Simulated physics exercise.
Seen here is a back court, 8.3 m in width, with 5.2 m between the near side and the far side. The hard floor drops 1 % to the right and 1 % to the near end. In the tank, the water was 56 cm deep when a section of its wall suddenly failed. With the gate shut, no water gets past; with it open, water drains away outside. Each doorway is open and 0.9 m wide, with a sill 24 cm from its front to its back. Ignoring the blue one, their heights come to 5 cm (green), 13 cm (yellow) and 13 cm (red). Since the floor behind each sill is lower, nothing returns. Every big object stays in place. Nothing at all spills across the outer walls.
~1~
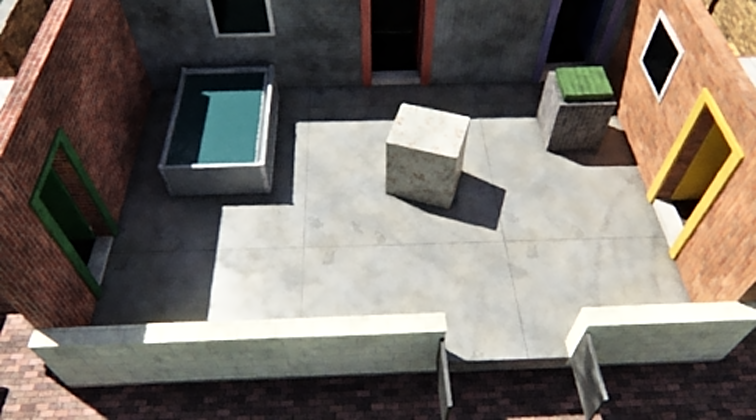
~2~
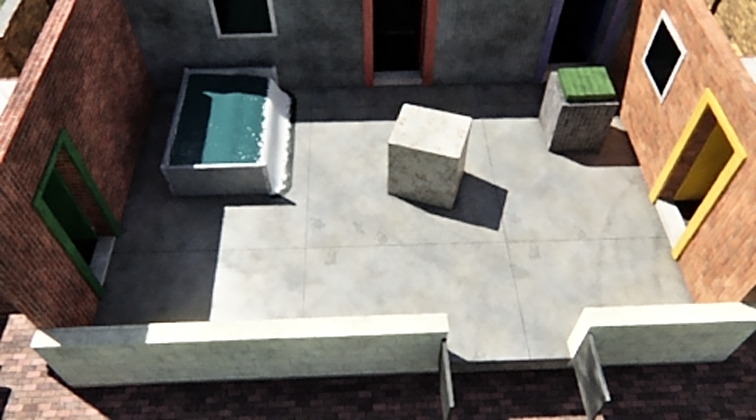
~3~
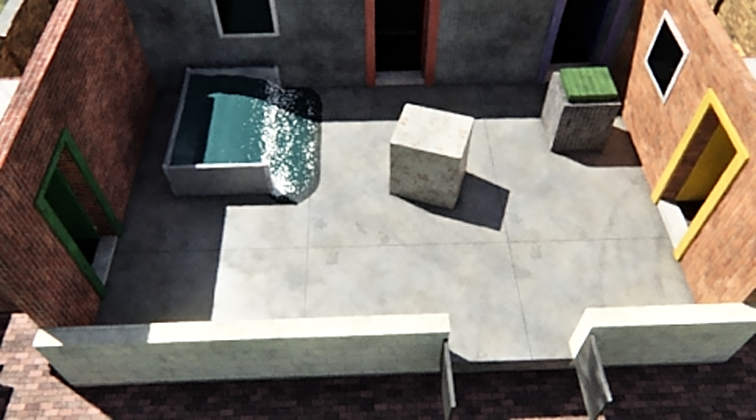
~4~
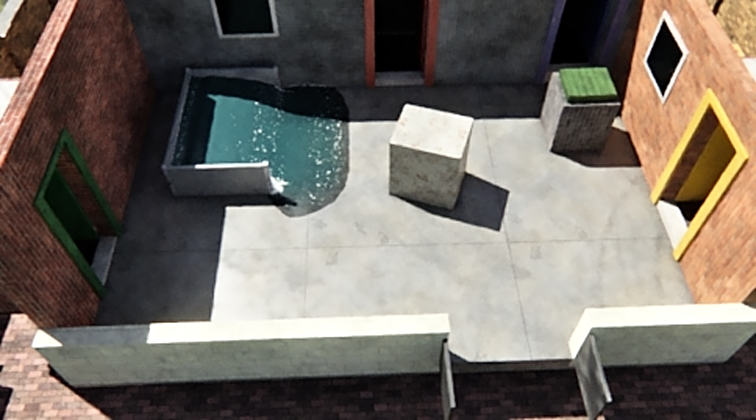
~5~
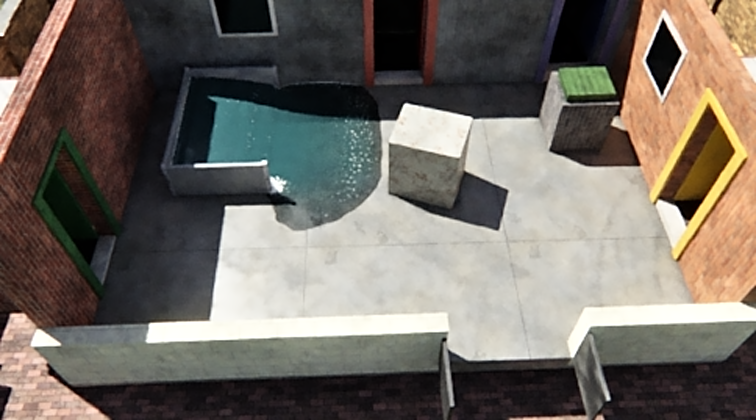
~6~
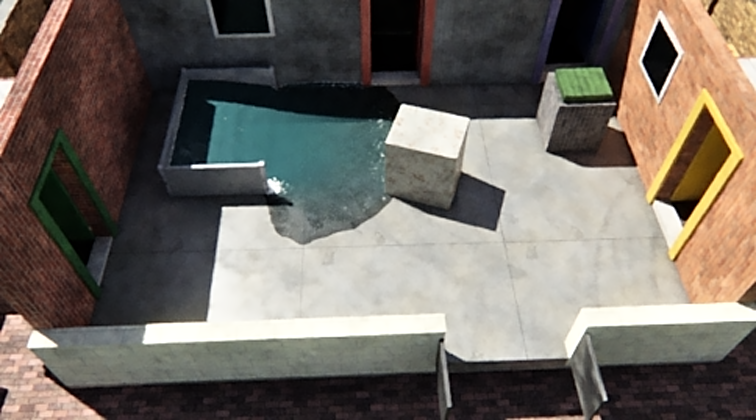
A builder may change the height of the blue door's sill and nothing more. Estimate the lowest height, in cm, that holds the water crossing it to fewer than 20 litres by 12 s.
My estimate is 17 cm.
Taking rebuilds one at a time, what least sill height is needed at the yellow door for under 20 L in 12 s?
Door yellow, min height approx. 7.0 cm.
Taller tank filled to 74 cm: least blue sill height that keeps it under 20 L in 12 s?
26 cm.
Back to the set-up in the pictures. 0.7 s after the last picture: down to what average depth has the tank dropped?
On average, around 22 cm.
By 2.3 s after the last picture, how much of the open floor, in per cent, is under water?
Roughly 60 percent of the floor is wet.
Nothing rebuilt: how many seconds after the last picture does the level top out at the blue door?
Peak: Close to 3.0 s.
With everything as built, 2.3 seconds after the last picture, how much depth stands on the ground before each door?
Centimetres: Blue = 14, green = 0, yellow = 2, red = 7.
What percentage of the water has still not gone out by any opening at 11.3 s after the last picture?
I'd put it at about 78 per cent.
Then, 0.7 s after the last picture water covers 30 % of the floor, deepest (34 cm) near (386, 173); it has not reached the blue door.
Then, 2.3 s after the last picture water covers 60 % of the floor, deepest (40 cm) near (605, 86); 14 cm at the blue door, 0 litres in over its 24 cm sill.
Then, 11.3 s after the last picture water covers 80 % of the floor, deepest (10 cm) near (691, 336); 3 cm at the blue door, 6 litres in over its 24 cm sill.
At the blue door as built, the water peaked near 20 cm, 3.1 s after the last picture.
With a sill of 14.5 cm, 33 litres would have come in within the 12 s; with 19.5 cm, 13 litres. So under 20 litres takes about 17 cm.
